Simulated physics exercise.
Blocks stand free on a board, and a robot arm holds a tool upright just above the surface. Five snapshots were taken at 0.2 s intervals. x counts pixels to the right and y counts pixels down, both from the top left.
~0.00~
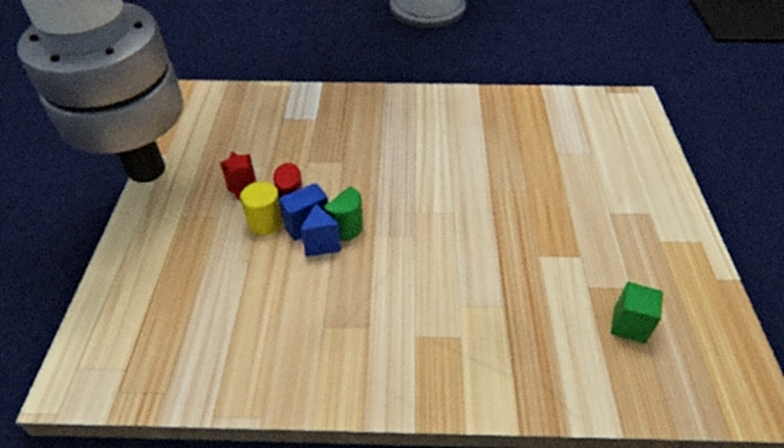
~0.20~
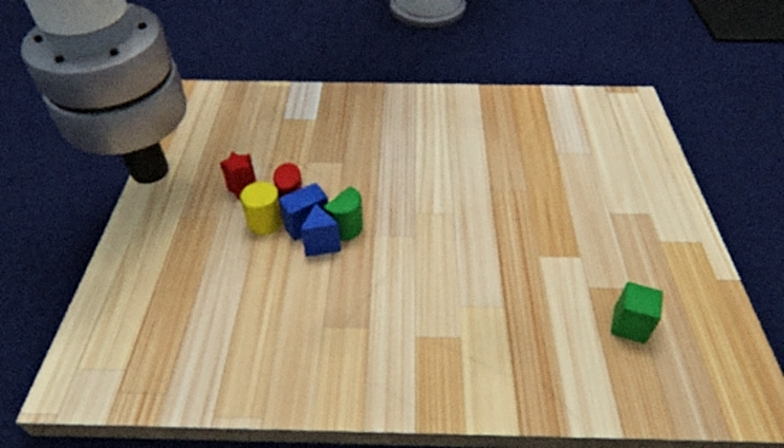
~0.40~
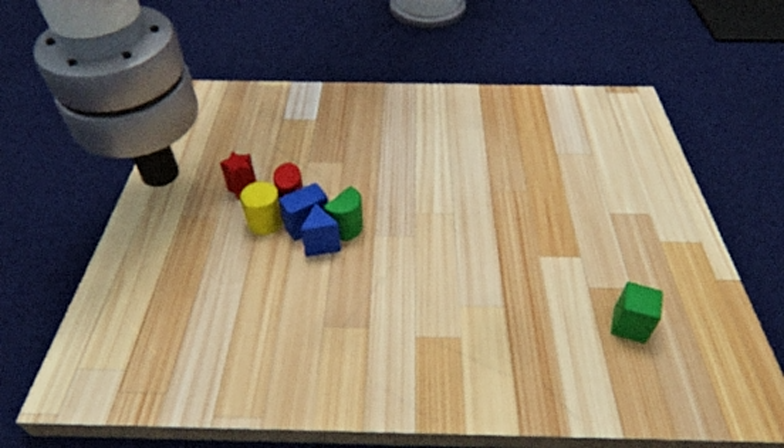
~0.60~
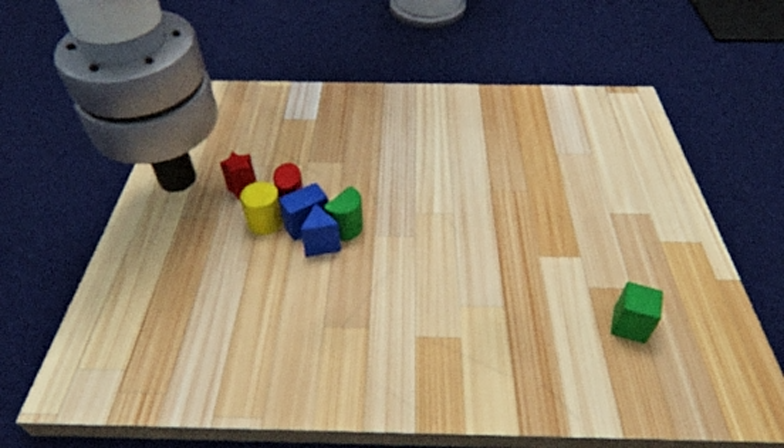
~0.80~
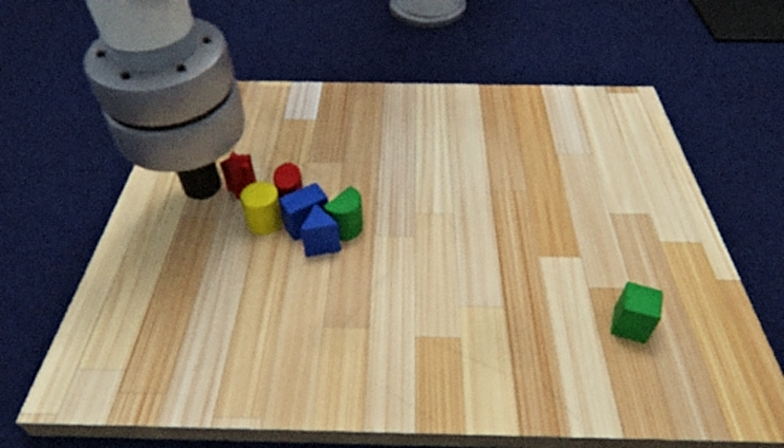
The clip opens on a wooden board with a tight cluster of red, yellow, blue and green blocks at upper left and a lone green cube at right. A robot arm's dark-tipped tool, left of the cluster, barely moves at first, then glides a short way right, close to the red star-shaped block, while every block stays still.
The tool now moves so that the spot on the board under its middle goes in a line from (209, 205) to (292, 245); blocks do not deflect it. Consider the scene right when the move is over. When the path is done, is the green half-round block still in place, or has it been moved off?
Here's my answer: The green half-round block gets displaced.
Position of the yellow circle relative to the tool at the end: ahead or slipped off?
At the end of the path, the tool is still pushing the yellow circle ahead of it.
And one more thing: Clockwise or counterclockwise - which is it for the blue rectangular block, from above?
Counterclockwise from above.
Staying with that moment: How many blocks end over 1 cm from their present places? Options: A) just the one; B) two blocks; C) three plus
Option C.
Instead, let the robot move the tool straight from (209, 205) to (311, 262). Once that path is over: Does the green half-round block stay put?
No, that is not how it ends up.
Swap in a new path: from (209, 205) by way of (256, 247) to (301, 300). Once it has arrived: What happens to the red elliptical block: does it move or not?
By the time the path is finished, it has hardly shifted at all.
The first path, step by step. One third of the way, tool (231, 201); yellow circle (264, 196); blue rectangular block (306, 198).
Two thirds of the way, tool (259, 214); yellow circle (290, 214); blue rectangular block (325, 208), turned 55° anticlockwise; blue three-sided block (347, 227), turned 15° anticlockwise; green half-round block (356, 201), turned 35° anticlockwise.
At the end, tool (288, 228); yellow circle (320, 231); blue rectangular block (352, 221), turned 90° anticlockwise; blue three-sided block (387, 228), turned 40° anticlockwise; green half-round block (368, 202), turned 75° anticlockwise.
